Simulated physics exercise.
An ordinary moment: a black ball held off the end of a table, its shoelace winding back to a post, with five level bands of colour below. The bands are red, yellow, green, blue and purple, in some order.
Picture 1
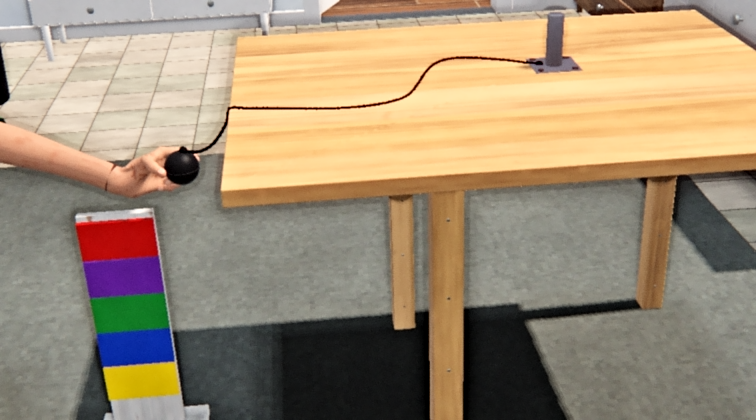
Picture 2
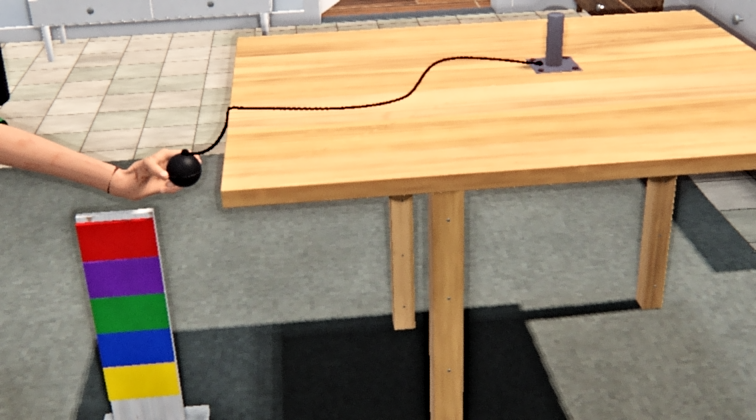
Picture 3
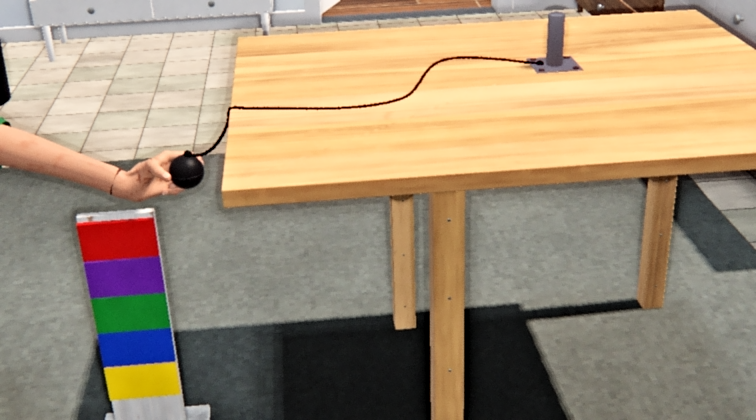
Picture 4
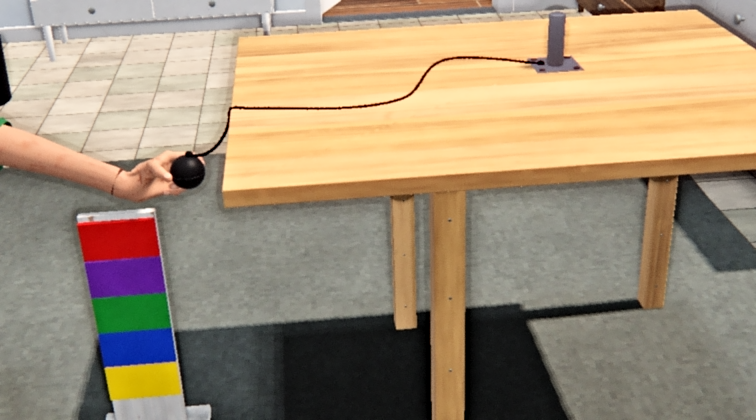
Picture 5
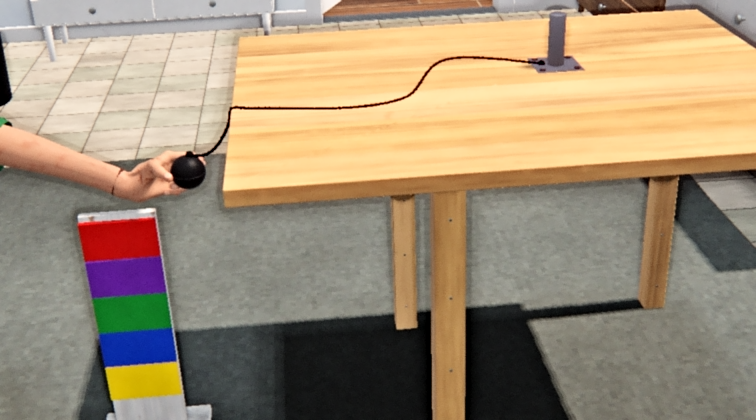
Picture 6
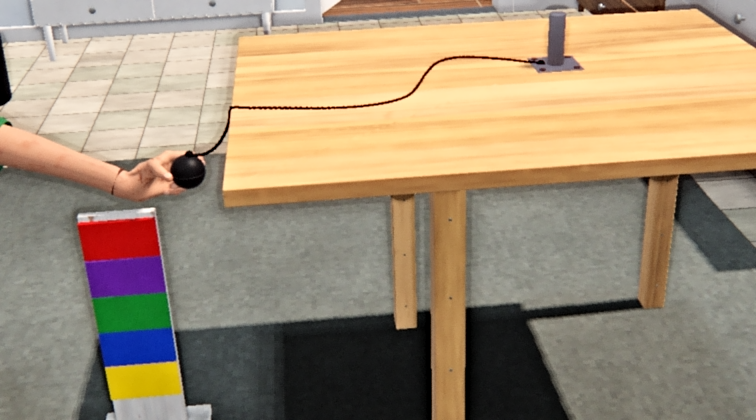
At the start, a hand reaching in from the left holds a black ball just off the end of a wooden table, with a dark cord winding back to a post. The hand and ball drift very slightly right, then stay nearly still above five bands of red, purple, green, blue and yellow.
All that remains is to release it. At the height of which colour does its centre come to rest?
Its centre hangs level with the purple band.
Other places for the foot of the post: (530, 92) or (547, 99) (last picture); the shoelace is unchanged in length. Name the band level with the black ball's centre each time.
Try by try: Green; green.
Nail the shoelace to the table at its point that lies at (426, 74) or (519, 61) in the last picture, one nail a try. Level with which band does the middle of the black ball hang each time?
In that order: Red; purple.
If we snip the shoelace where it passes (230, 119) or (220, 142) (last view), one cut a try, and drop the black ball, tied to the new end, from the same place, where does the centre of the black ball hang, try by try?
Near (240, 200) and (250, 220).
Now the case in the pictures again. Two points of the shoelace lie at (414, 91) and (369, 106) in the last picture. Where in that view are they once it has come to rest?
About (346, 87), and the other about (286, 94).
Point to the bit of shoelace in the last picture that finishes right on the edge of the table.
That spot is around (311, 108).
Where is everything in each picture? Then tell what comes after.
In the first picture, black ball (182, 167); red (117, 241); purple (124, 278); green (130, 314); blue (136, 349); yellow (142, 382).
In the second picture, black ball (184, 170); shoelace through (499, 60) (433, 65) (412, 91) (338, 108) (253, 109).
In the third picture, black ball (186, 171).
In the fourth picture, black ball (188, 172); shoelace through (501, 60) (434, 65) (414, 91) (340, 108) (255, 108).
In the fifth picture, black ball (188, 172).
In the sixth picture, black ball (188, 172); shoelace through (501, 59) (435, 65) (414, 91) (340, 108) (255, 108).
Early on, ball near (218, 253); level with purple.
Midway, ball near (277, 244); level with purple.
Near the end, ball near (250, 257); level with purple.
Finally, ball near (243, 259); level with purple. Its middle rests at the purple band.
